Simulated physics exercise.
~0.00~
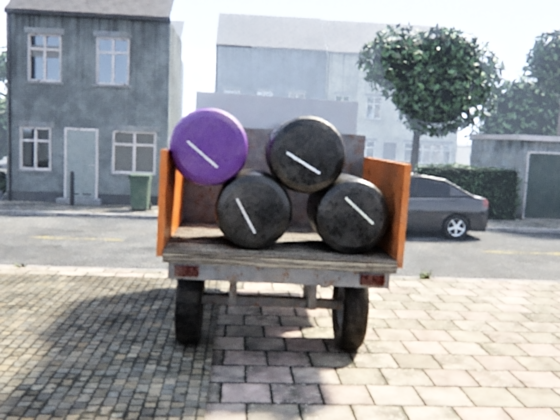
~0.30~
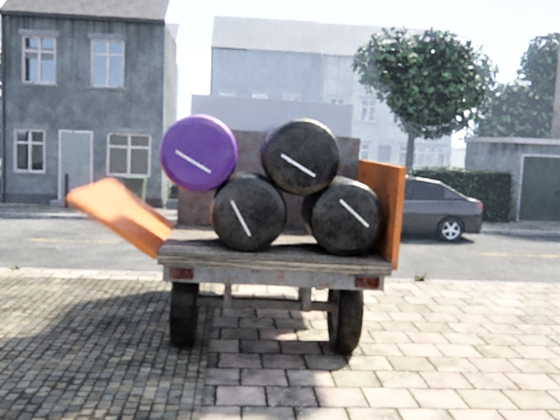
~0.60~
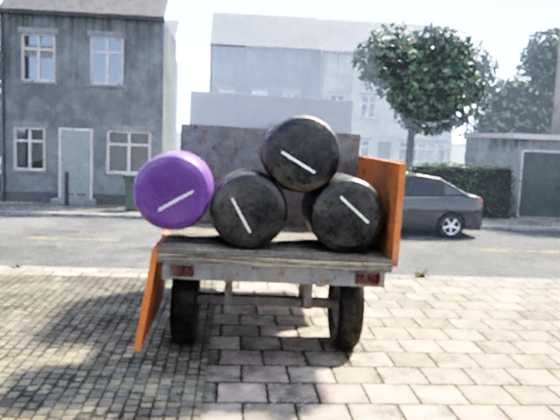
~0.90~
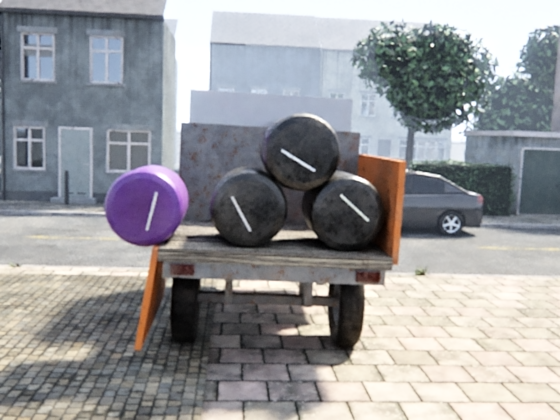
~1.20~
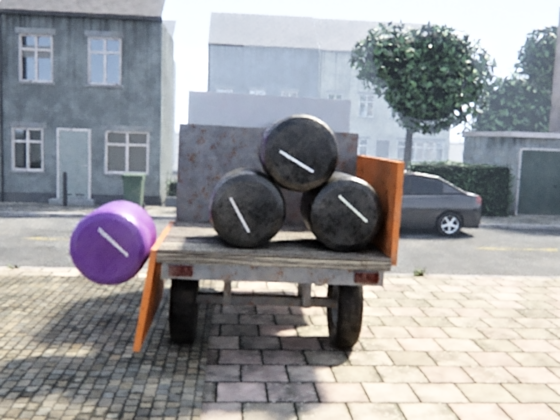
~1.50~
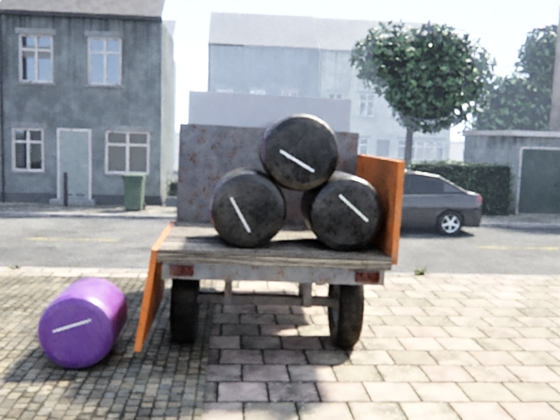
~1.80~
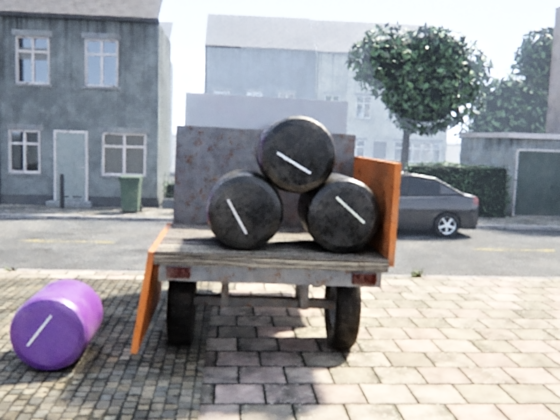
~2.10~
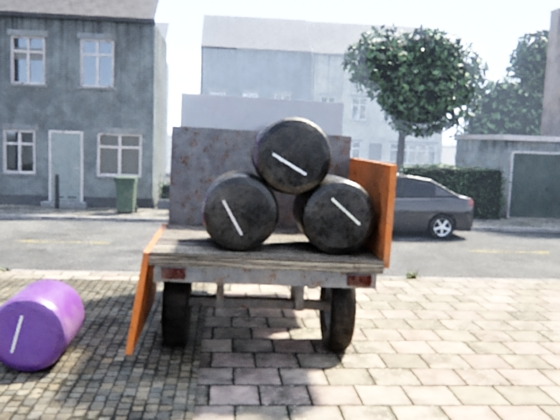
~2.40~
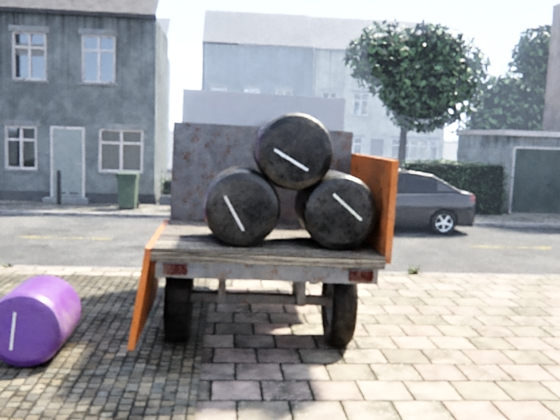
We see a flatbed trailer stacked with one purple and three black round bales as its orange left side panel drops open, and the purple bale rolls left, falls over the edge onto the paving and settles on the left, while the black ones stay aboard.
